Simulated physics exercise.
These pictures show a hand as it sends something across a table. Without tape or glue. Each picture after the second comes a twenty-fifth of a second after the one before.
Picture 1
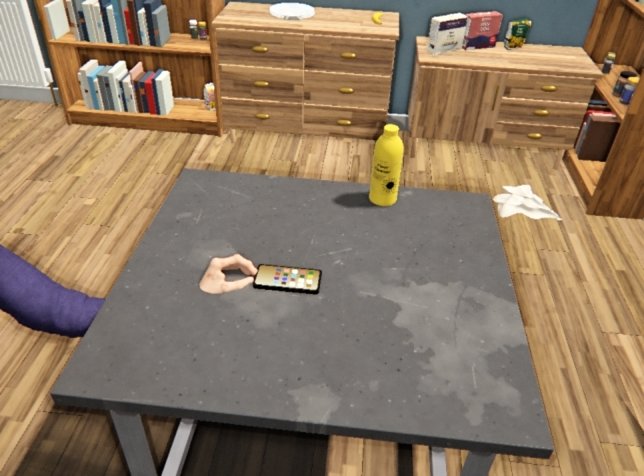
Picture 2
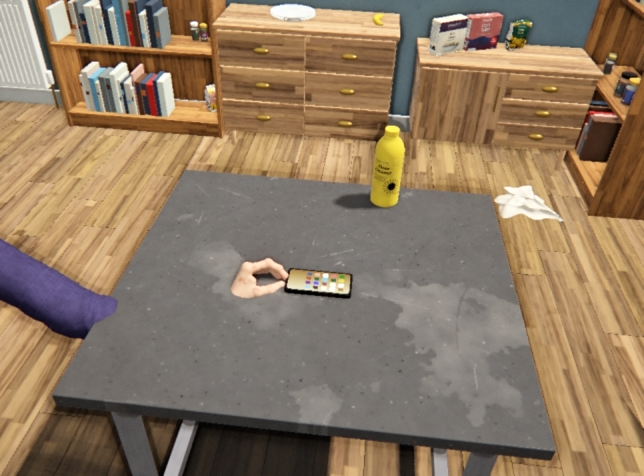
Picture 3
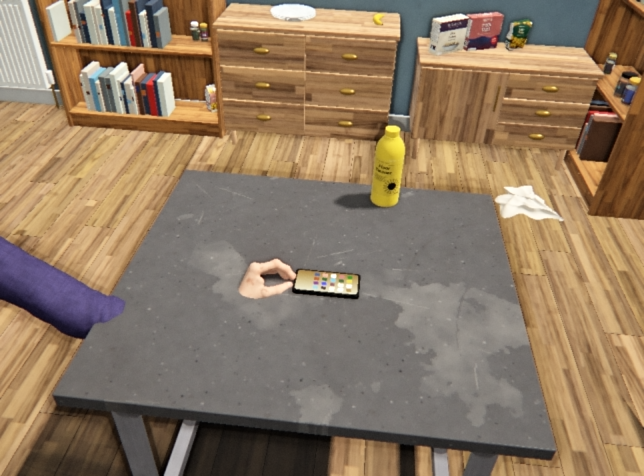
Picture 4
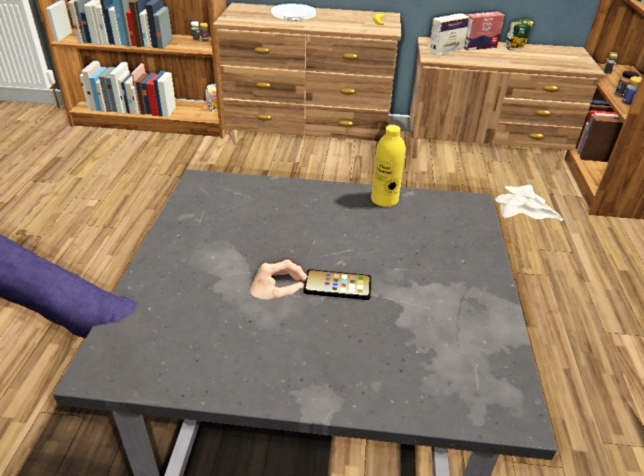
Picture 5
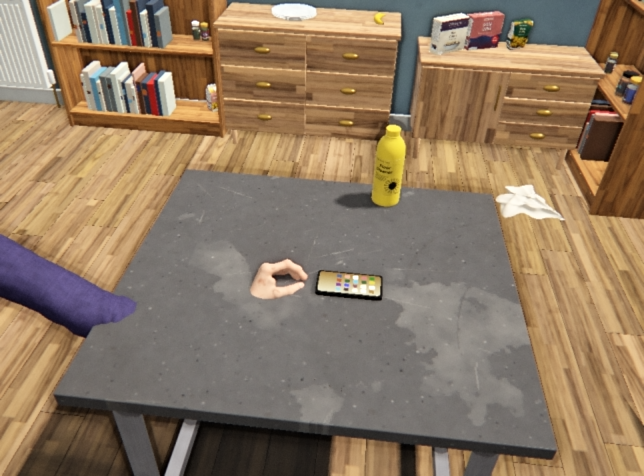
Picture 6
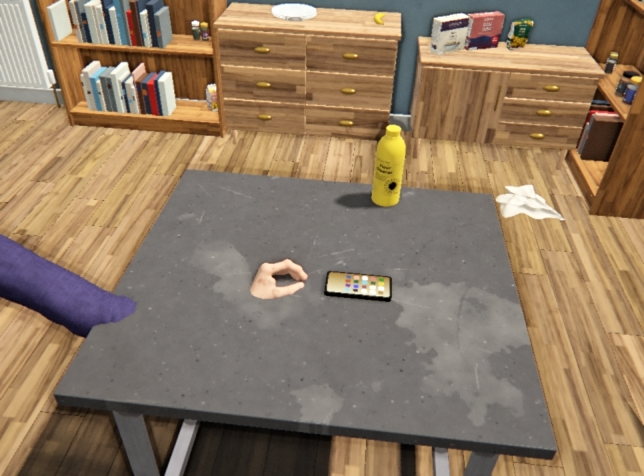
A black phone with a lit screen of colourful icons slides to the right across a grey table, pushed by a pale hand near a purple-sleeved arm. The hand then halts near the middle, and the phone slides slightly farther right, leaving a small gap between them.
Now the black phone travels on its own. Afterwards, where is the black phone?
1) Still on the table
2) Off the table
The answer is 1.
Then, 0.10 s past the last view, black phone displaced a little near (373, 287).
Then, 0.20 s past the last view, black phone displaced a little near (375, 288).
Finally, moved from the start, black phone. Final places as the last picture's camera would see them, black phone near (375, 288).
